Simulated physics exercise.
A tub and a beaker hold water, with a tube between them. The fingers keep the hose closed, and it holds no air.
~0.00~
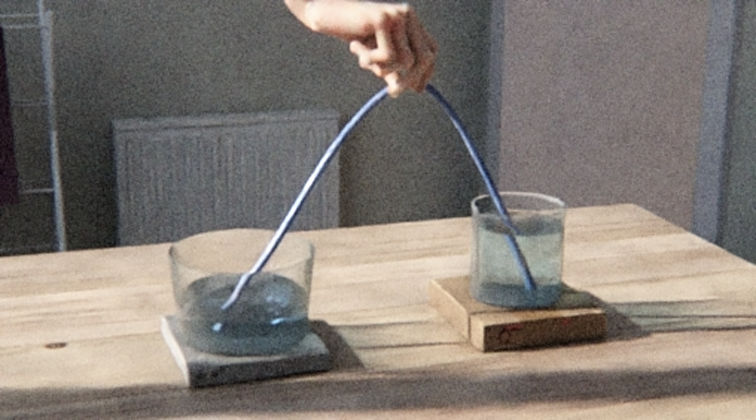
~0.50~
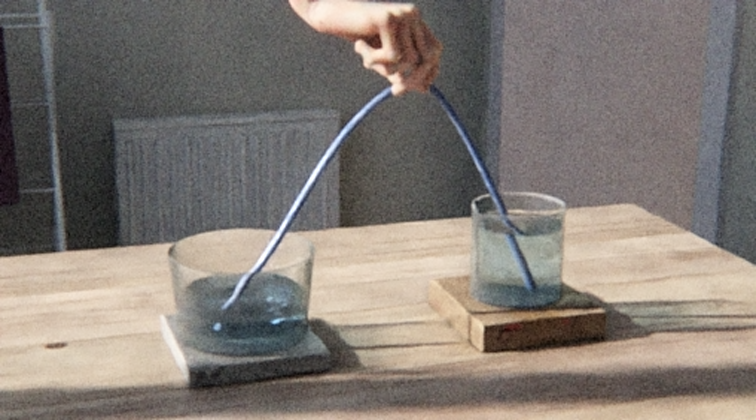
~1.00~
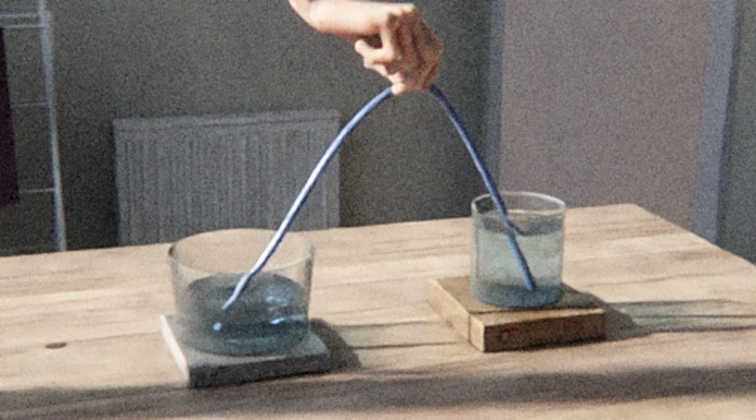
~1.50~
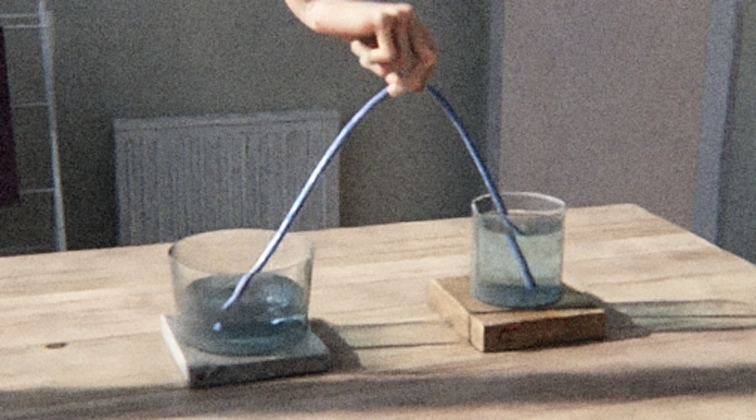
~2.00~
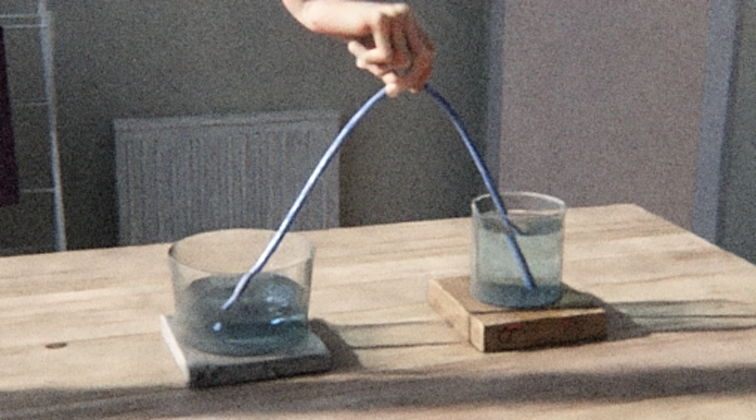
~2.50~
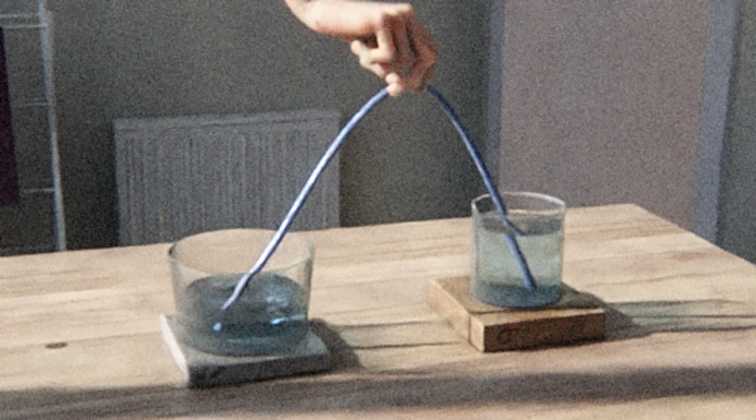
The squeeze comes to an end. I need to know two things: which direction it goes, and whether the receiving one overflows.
Here you go: Water goes - goes left, receiving - no overflow.
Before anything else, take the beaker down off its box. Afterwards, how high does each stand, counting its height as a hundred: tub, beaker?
First 45 per cent, then 60 per cent.
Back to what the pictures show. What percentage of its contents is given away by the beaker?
I'd put it at roughly 50 per cent.
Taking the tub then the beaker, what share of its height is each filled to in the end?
About 60 and 40 per cent.
Around 8.0 s, the tub is about half full; the beaker is about two thirds full.
Around 20.0 s, the tub is about half full; the beaker is about half full.
Around 45.0 s, the tub is about two thirds full; the beaker is about a third full; the two surfaces are level.
